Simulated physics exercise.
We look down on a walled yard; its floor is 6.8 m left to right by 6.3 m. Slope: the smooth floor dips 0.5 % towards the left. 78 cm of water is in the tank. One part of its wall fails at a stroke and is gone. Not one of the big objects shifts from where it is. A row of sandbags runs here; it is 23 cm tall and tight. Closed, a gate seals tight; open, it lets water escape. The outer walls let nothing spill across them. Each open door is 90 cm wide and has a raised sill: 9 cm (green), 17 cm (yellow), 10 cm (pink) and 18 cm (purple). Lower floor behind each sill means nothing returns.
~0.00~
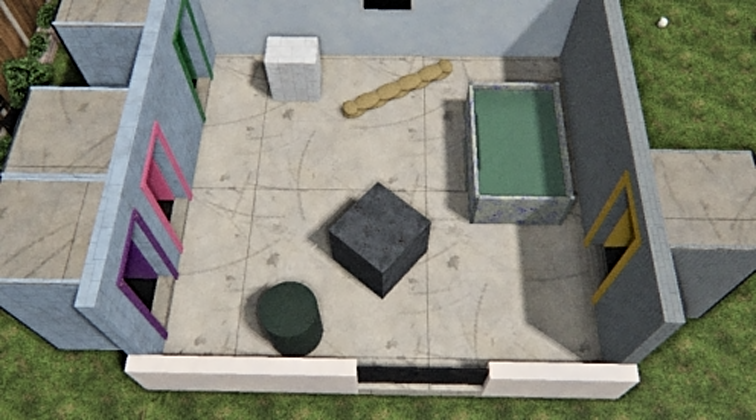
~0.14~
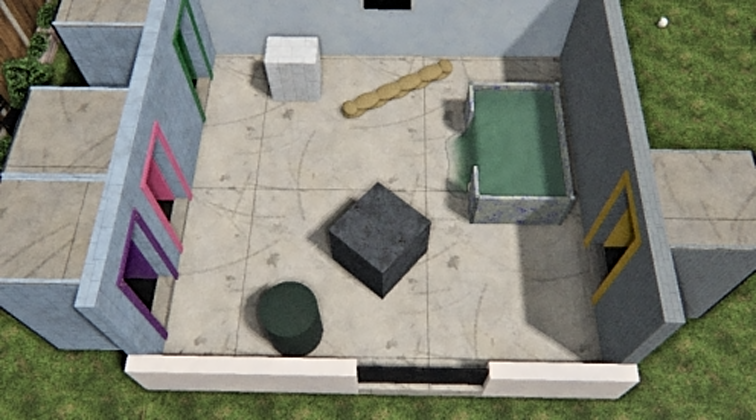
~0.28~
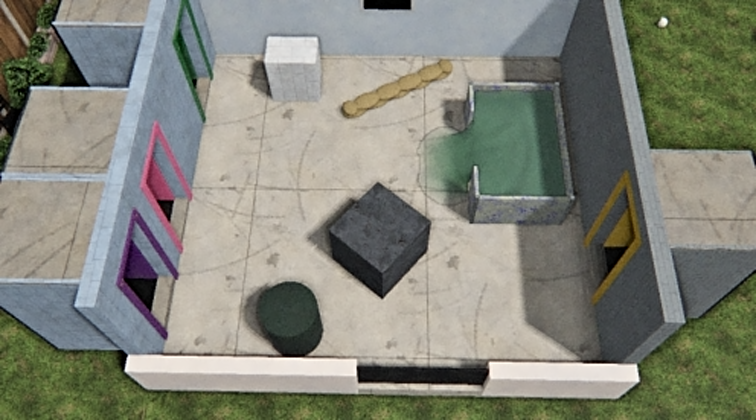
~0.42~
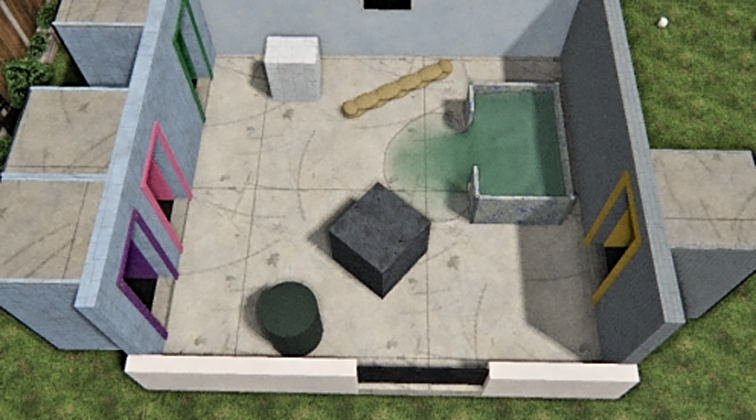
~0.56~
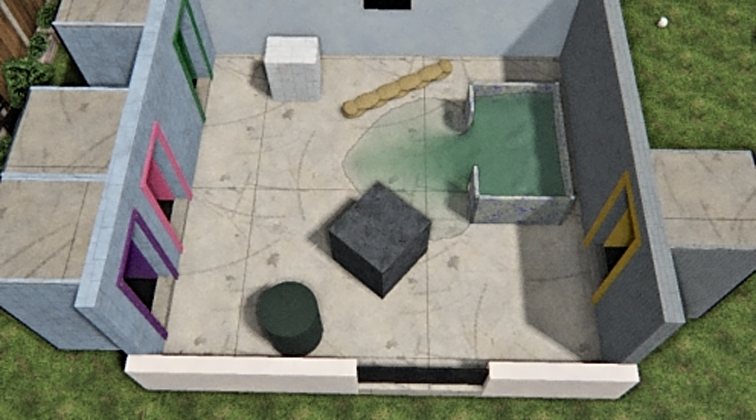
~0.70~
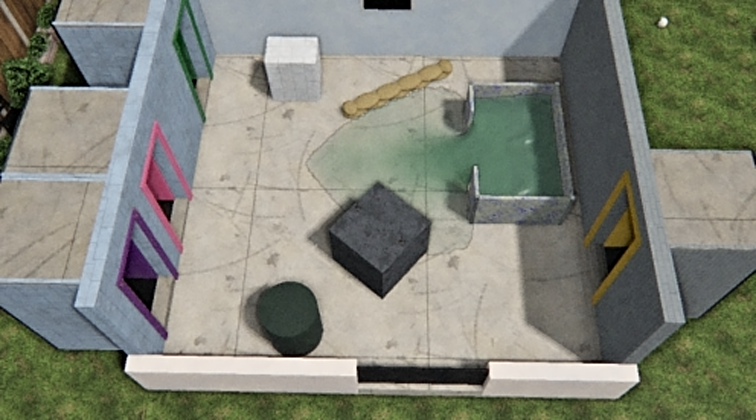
We see a walled yard with a dark block, a cylinder, a pale block, a row of sandbags and a tank of green water, whose left side opens, letting water pour out and spread leftward across the floor between the sandbags and dark block.
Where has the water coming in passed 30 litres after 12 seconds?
At the end, green door: Tops it. Yellow door: Fails to top it. Pink door: Tops it. Purple door: Fails to top it.
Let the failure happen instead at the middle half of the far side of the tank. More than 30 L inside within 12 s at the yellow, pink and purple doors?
Yellow short, pink short, purple short.
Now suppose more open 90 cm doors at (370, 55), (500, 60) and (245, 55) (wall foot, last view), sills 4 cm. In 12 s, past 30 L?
Note, doorways in listed order: Stays short, stays short, goes beyond.
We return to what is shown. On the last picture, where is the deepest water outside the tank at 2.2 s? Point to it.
About (207, 162).
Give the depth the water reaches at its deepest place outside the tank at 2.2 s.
Max depth: About 34 centimetres.
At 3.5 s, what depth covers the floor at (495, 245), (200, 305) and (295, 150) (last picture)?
Reading - approx. 1 / 10 / 7 cm.
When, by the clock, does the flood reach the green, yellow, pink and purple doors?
Green: 1.6 s; yellow: 3.6 s; pink: 1.6 s; purple: 2.2 s.
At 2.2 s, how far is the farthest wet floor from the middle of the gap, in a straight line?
I'd say close to 5.6 m.
After 1.4 s water covers 35 % of the floor and is deepest (36 cm) near (457, 165); green door not reached, yellow door not reached, pink door not reached, purple door not reached.
After 2.2 s water covers 50 % of the floor and is deepest (34 cm) near (207, 162); green door 18 cm at the sill, 16 L in, yellow door not reached, pink door 24 cm at the sill, 32 L in, purple door 6 cm at the sill, 0 L in.
After 3.5 s water covers 60 % of the floor and is deepest (24 cm) near (195, 179); green door 14 cm at the sill, 50 L in, yellow door not reached, pink door 18 cm at the sill, 95 L in, purple door 10 cm at the sill, 0 L in.
After 7.0 s water covers 90 % of the floor and is deepest (16 cm) near (163, 357); green door 12 cm at the sill, 68 L in, yellow door 2 cm at the sill, 0 L in, pink door 10 cm at the sill, 144 L in, purple door 13 cm at the sill, 0 L in.
After 12.0 s water covers 95 % of the floor and is deepest (11 cm) near (216, 55); green door 9 cm at the sill, 71 L in, yellow door 5 cm at the sill, 0 L in, pink door 7 cm at the sill, 145 L in, purple door 9 cm at the sill, 0 L in.
